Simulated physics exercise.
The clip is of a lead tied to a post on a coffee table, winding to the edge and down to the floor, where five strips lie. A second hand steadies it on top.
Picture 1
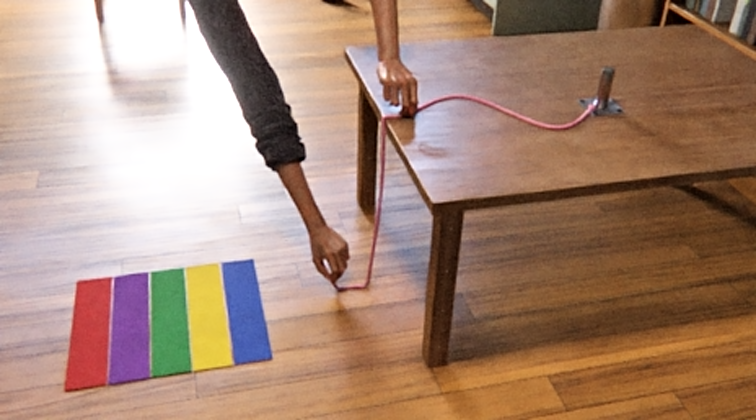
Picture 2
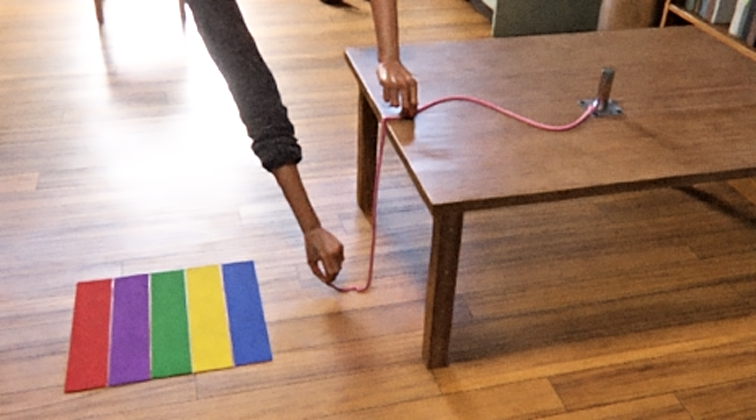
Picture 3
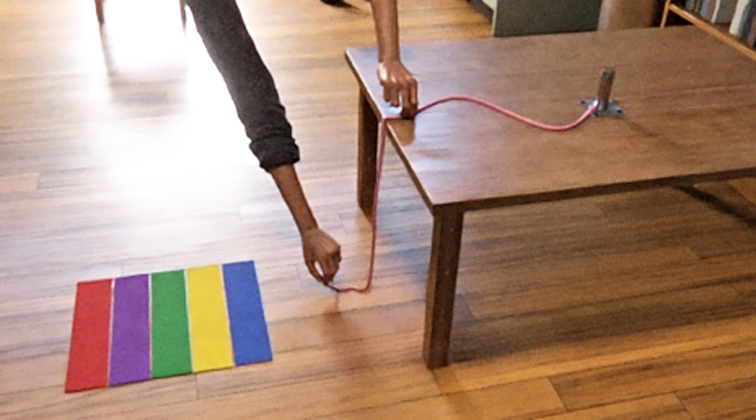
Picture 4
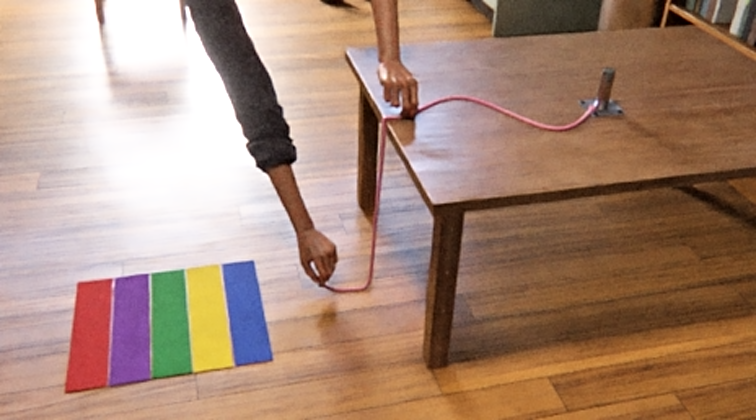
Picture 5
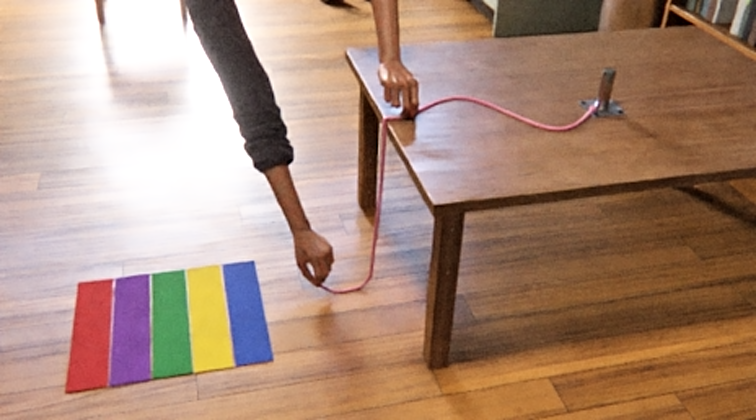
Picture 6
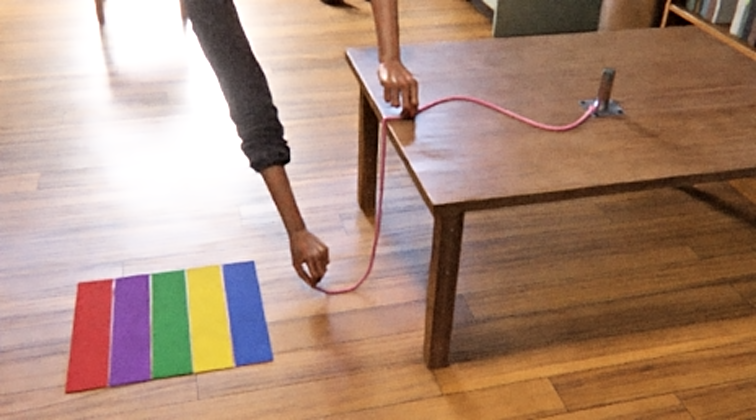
The footage shows one hand holding a red cord at the edge of a wooden table while the other slowly draws its lower end slightly left above the floor, near five coloured strips lying side by side.
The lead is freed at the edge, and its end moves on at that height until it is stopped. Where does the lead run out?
The end stops over the purple strip.
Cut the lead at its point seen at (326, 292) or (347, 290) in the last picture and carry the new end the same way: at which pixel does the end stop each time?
Near (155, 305) and (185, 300).
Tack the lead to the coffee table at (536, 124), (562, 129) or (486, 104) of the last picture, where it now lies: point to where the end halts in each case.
Near (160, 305), (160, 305) and (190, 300).
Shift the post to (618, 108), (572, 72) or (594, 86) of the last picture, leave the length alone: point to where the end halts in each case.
About (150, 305), (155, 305) and (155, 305).
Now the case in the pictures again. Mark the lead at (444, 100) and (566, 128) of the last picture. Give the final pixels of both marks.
At (401, 119), then (536, 111).
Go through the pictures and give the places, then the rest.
The first picture shows end (331, 279); blue (251, 341); yellow (211, 347); green (170, 353); purple (130, 359); red (87, 366).
The second picture shows end (326, 281); lead through (578, 122) (509, 114) (435, 102) (383, 135) (375, 206) (371, 272).
The third picture shows end (323, 281).
The fourth picture shows end (319, 282); lead through (578, 122) (509, 114) (436, 102) (384, 135) (377, 206) (371, 272).
The fifth picture shows end (315, 283).
The sixth picture shows end (311, 283); lead through (579, 122) (510, 114) (436, 102) (384, 136) (380, 206) (367, 273).
Early on, end near (196, 299); over yellow.
Midway, end near (155, 305); over green.
At the end of the slack, end near (130, 308); over purple. It gets as far as the purple strip.
